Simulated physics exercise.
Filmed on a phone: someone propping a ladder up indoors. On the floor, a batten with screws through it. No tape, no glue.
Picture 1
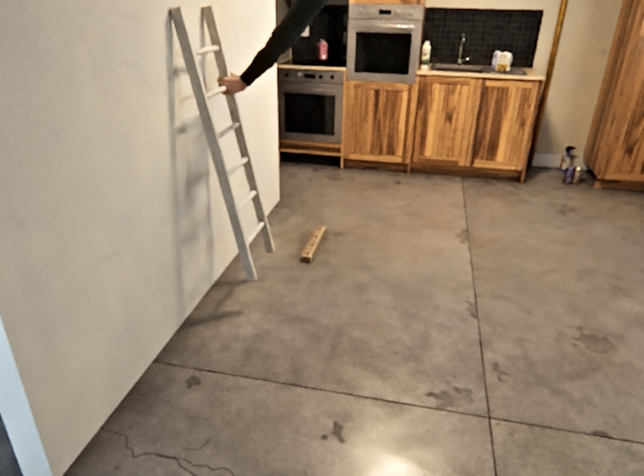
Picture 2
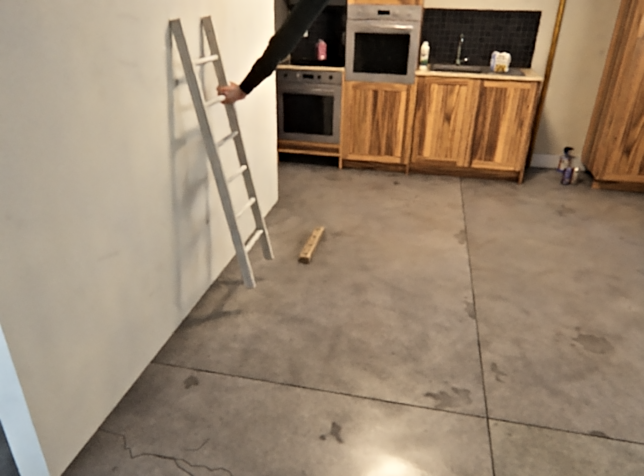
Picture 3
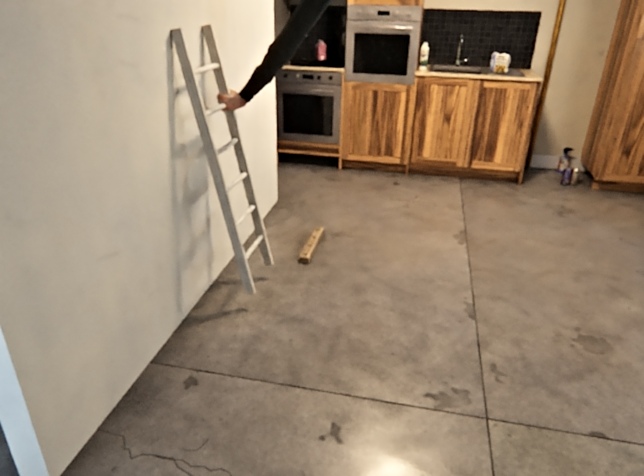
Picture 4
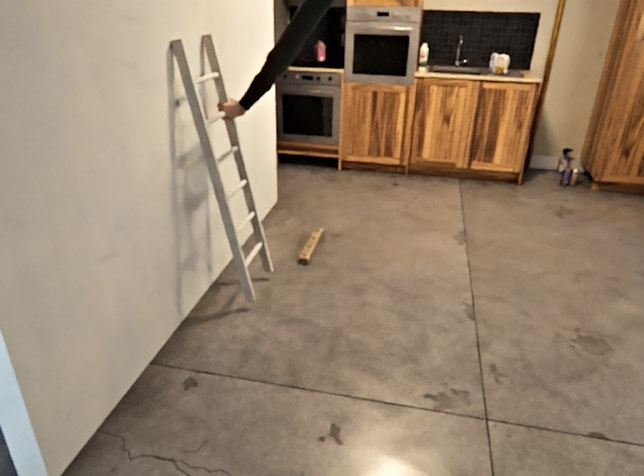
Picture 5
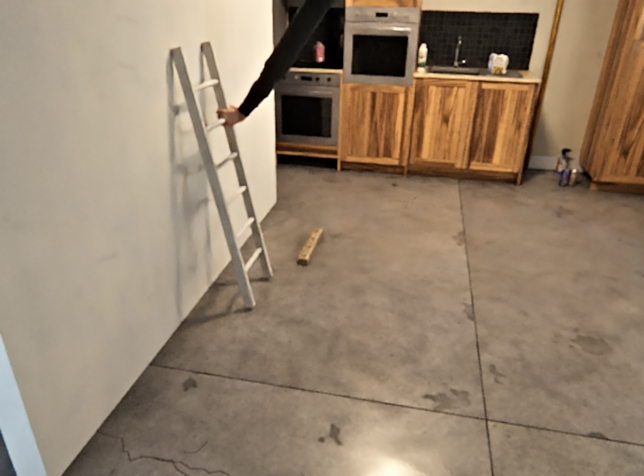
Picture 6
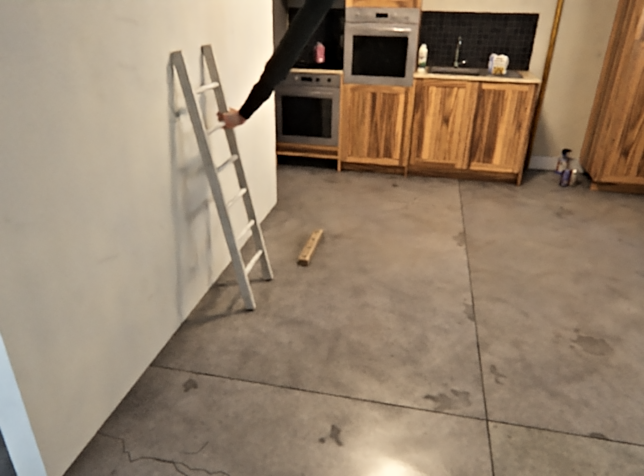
In a kitchen area with a concrete floor, a dark-sleeved arm lowering a white ladder slightly against a pale wall.
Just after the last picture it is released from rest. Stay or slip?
In the end the white ladder stays up.
Then, 0.26 s later than the last frame, white ladder at rest near (230, 183).
When it is over, the white ladder holds its place, near (230, 183).
